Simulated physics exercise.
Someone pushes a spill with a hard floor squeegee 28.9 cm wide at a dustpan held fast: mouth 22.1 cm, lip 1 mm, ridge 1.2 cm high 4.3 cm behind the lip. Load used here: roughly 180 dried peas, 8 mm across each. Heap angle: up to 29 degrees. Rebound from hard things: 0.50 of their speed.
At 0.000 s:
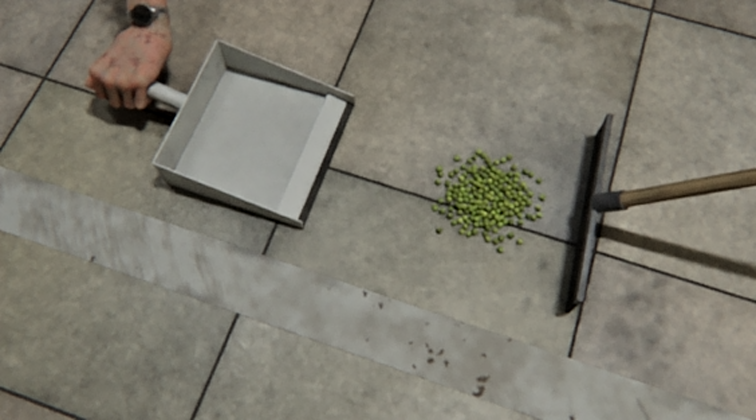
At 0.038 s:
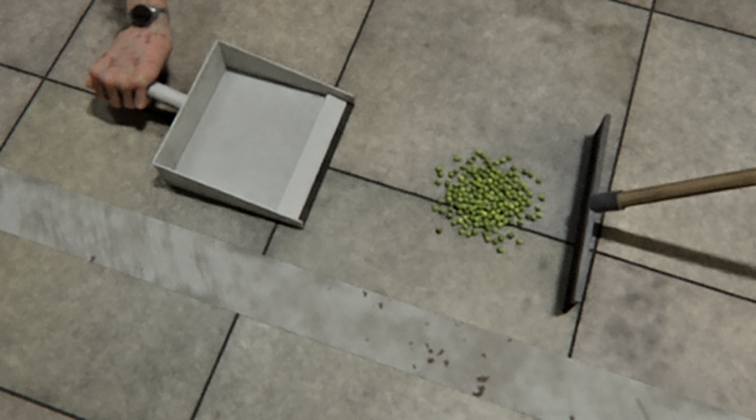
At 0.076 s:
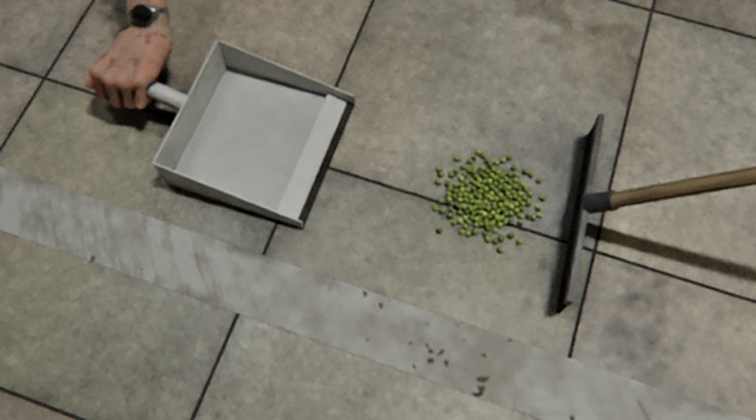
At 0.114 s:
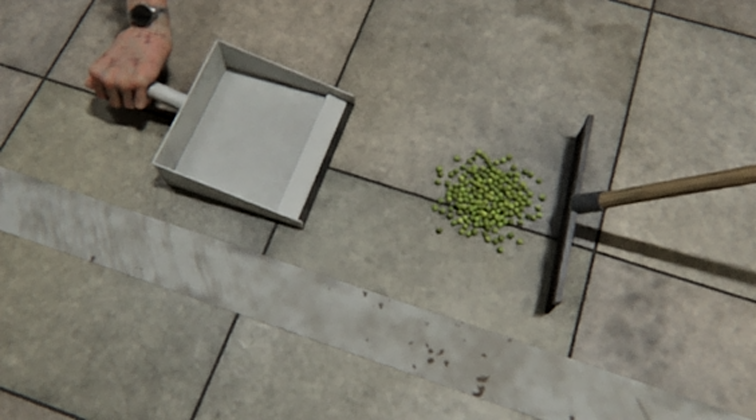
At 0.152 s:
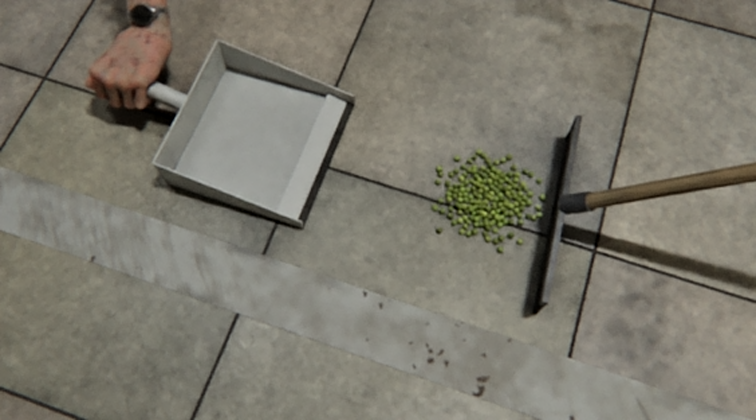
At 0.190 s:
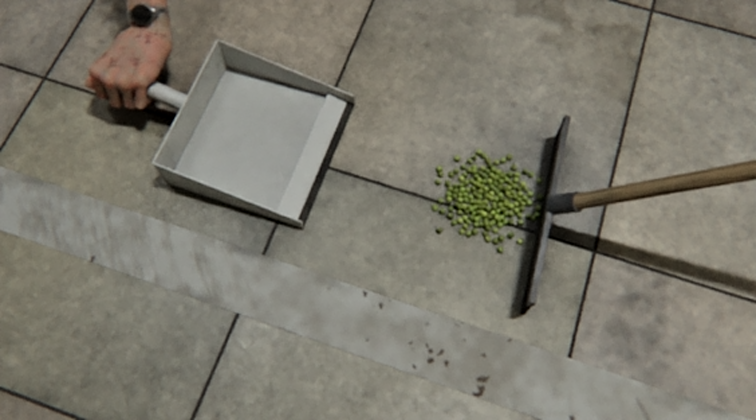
To begin with, a hand at the upper left holds a pale dustpan on a tiled floor, with a loose heap of green peas lying between it and a dark squeegee on a wooden handle. The squeegee slides a short way left until its blade is beside the heap's right edge, while the pan and peas stay still.
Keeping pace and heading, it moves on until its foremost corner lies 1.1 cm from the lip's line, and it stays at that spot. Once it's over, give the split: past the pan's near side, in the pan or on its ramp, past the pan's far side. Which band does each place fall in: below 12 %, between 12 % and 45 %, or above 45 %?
As I see it, near side: Medium; pan: Medium; far side: Low.
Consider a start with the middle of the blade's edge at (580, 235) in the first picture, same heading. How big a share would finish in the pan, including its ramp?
Close to 30 in a hundred.
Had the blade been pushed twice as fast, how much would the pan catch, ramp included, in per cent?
Some 40 %.
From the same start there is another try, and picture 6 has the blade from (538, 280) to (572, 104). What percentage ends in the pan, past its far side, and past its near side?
You'd see pan at 20, far at 20 and near at 5.
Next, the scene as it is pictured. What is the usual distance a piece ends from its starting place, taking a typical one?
About 26 cm.
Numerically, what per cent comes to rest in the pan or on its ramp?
Around 35 in a hundred.
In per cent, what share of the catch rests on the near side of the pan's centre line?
Some 90 per cent.
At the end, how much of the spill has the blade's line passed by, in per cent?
Roughly 15 in a hundred.
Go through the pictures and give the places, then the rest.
Blade from (578, 300) to (608, 120), moved 0.0 cm, 0 of the pieces shifted so far; middle of the pieces at (487, 196); pan at (251, 139), in the first picture.
Blade from (576, 300) to (606, 120), moved 0.3 cm, 0 of the pieces shifted so far; middle of the pieces at (487, 196), in the second picture.
Blade from (568, 301) to (599, 120), moved 1.3 cm, 0 of the pieces shifted so far; middle of the pieces at (487, 196), in the third picture.
Blade from (556, 301) to (589, 121), moved 2.9 cm, 0 of the pieces shifted so far; middle of the pieces at (487, 196), in the fourth picture.
Blade from (544, 302) to (577, 121), moved 4.6 cm, 0 of the pieces shifted so far; middle of the pieces at (487, 196), in the fifth picture.
Blade from (531, 302) to (566, 122), moved 6.3 cm, 0 of the pieces shifted so far; middle of the pieces at (487, 196); pan at (251, 139). Its pace works out near 0.45 m/s, heading 22 degrees towards the viewer's side, in the sixth picture.
After 0.54 s, middle of the blade 18 cm from the lip; 0 % over the lip, far side 5 %, near side 0 %.
After 0.78 s, middle of the blade 8 cm from the lip; 0 % over the lip, far side 5 %, near side 10 %.
After 1.12 s, middle of the blade 2 cm from the lip; 35 % over the lip, far side 5 %, near side 20 %.
In the end, at 1.7 s, near side 20 %, pan 35 %, far side 5 %, in front of the lip or behind the blade 40 %.
